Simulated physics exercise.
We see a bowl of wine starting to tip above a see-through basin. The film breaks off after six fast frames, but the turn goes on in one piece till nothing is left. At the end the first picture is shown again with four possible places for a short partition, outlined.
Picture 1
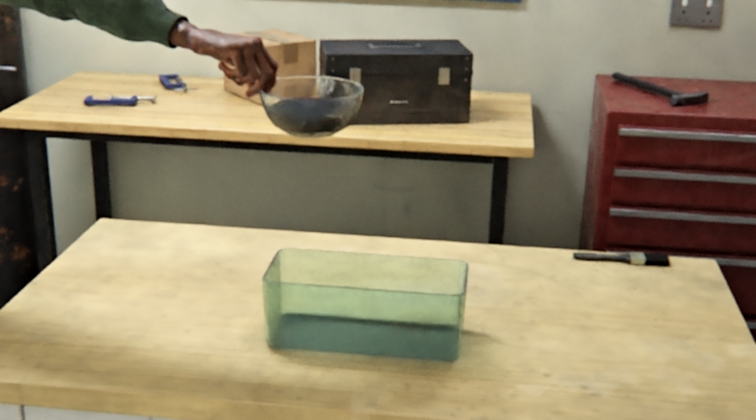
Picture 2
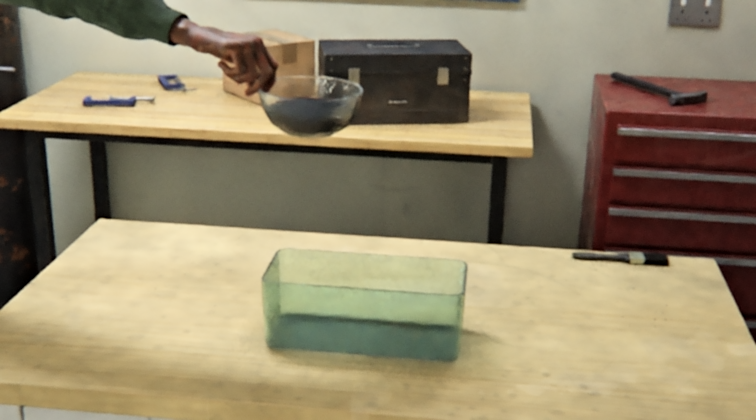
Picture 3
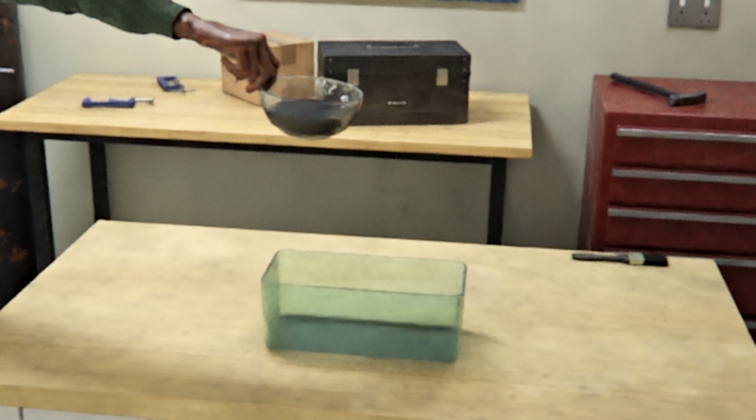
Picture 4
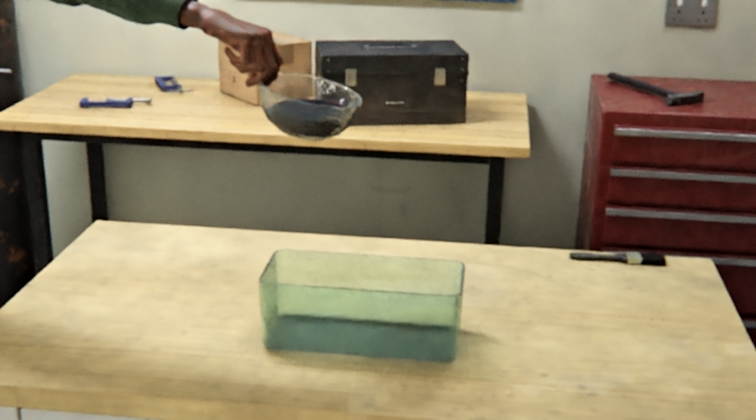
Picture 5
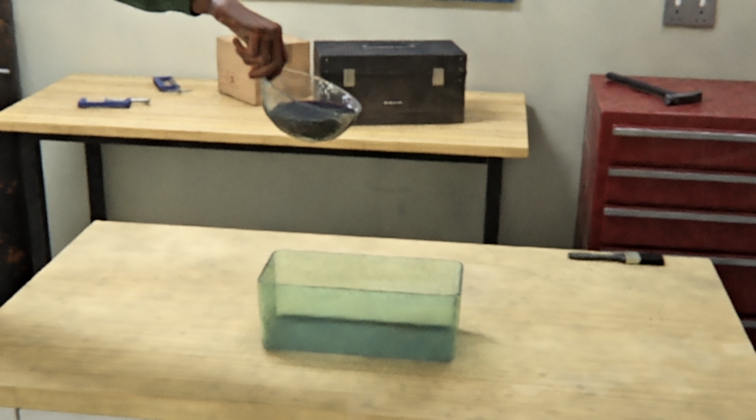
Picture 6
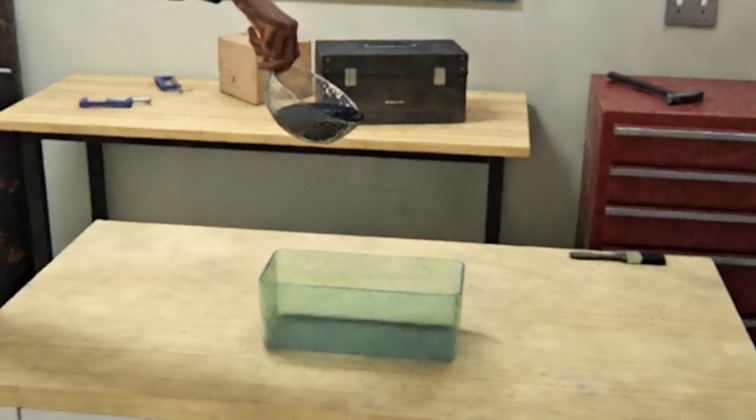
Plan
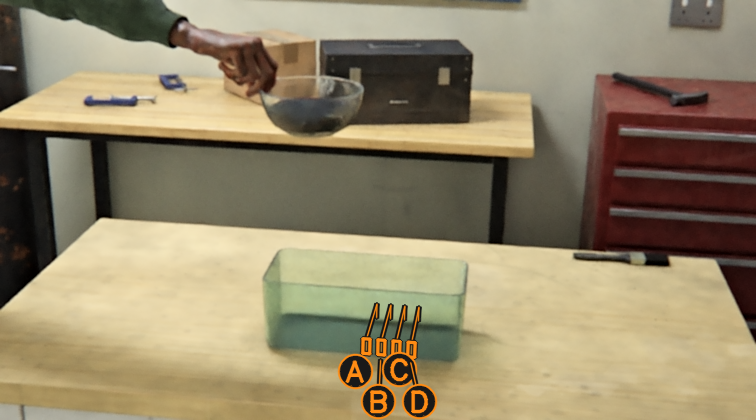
In a workshop, a hand held a glass bowl of dark liquid above a see-through green basin on a wooden table, then gradually tilted it to the right until the liquid reached the lip.
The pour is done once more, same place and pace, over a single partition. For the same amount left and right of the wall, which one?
It is C.
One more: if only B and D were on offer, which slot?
Slot B.
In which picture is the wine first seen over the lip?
In picture 6.
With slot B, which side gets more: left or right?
More ends on the right.
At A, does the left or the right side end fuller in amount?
The right one.
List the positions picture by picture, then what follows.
The first picture shows upright, lip at (361, 90); basin from (266, 344) to (460, 360); nothing has left yet.
The second picture shows upright, lip at (360, 91); nothing has left yet.
The third picture shows tipped about 5°, lip at (361, 96); nothing has left yet.
The fourth picture shows tipped about 12°, lip at (360, 102); nothing has left yet.
The fifth picture shows tipped about 21°, lip at (359, 110); nothing has left yet.
The sixth picture shows tipped about 31°, lip at (360, 119); wine is over the lip, down to (360, 119).
In orange, A at (365, 358); B at (380, 359); C at (395, 361); D at (410, 362).
With A, about 21 % ends left of the wall and 77 % right of it; 3 % is lost outside.
With B, about 32 % ends left of the wall and 66 % right of it.
With C, about 51 % ends left of the wall and 46 % right of it.
With D, about 80 % ends left of the wall and 17 % right of it; 3 % is lost outside.
